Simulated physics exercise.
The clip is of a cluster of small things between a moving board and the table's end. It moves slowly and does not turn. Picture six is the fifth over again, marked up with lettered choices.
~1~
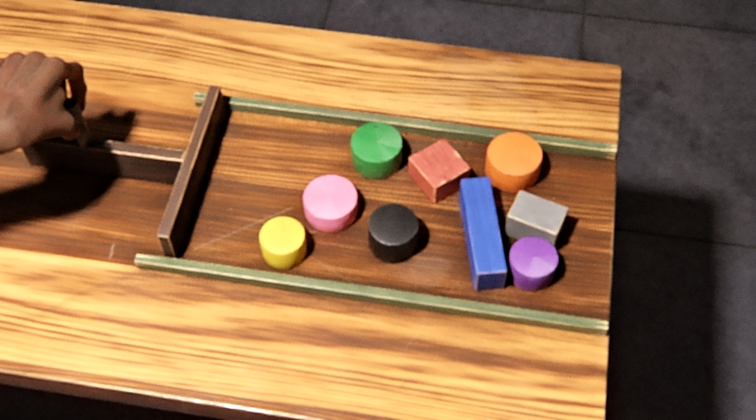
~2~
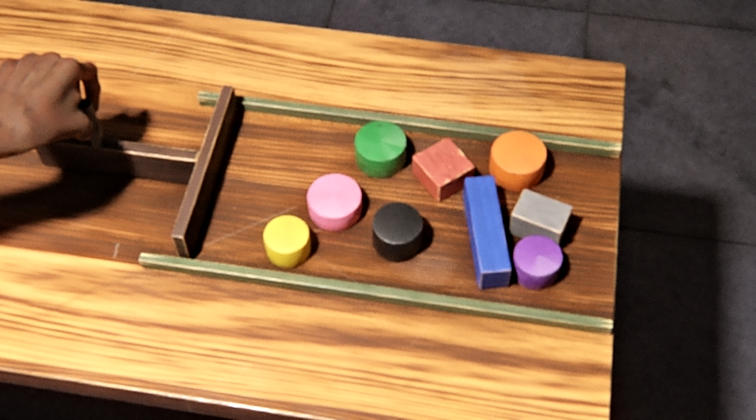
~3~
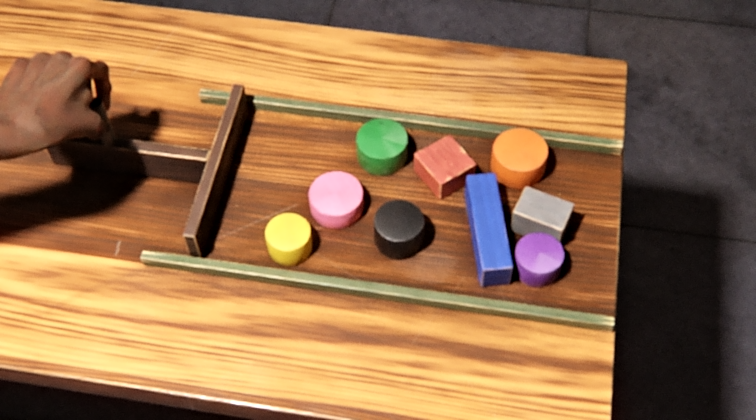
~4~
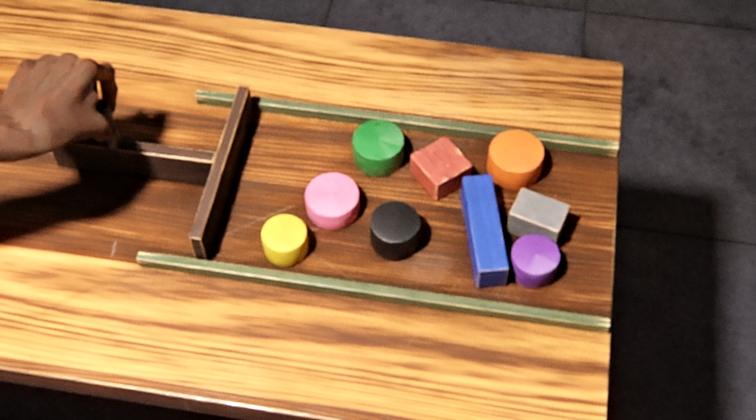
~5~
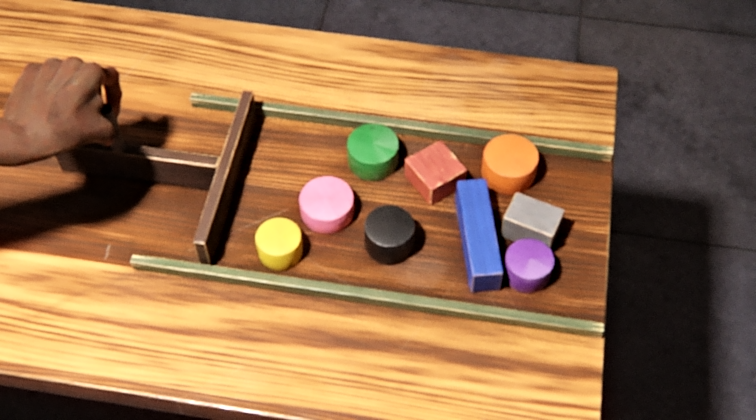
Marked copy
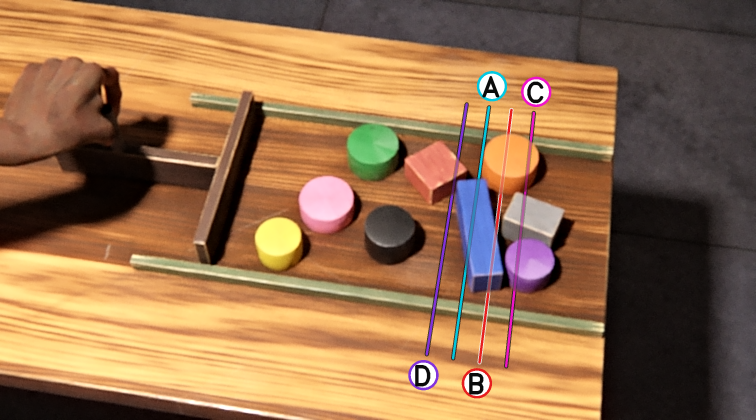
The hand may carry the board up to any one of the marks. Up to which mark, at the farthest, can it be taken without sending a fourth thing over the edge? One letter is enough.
Stop at C.
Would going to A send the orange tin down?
No.
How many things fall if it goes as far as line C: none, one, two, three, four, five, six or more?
By then, three.
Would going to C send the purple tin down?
Yes.
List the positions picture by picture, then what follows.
In the first picture, green tin (377, 151); blue stick (482, 232); purple tin (532, 264).
In the second picture, board (204, 157); red block (443, 170).
In the third picture, board (214, 156); pink tin (337, 200).
In the fourth picture, board (221, 158); yellow tin (285, 241).
In the fifth picture, board (225, 162); green tin (373, 152); blue stick (478, 234); purple tin (528, 266).
On the marked copy, A at (473, 222); B at (497, 226); C at (521, 229); D at (448, 219).
Taking C. A third of the way, board (330, 177); yellow tin (346, 254); black tin (397, 238).
Two thirds of the way, board (437, 191); grey block (568, 233); purple tin (560, 274).
When it is over, board (520, 203); grey block over the edge; orange tin over the edge; three fallen.
As for the rest, A is within the limit but short; B is within the limit but short; D is within the limit but short.
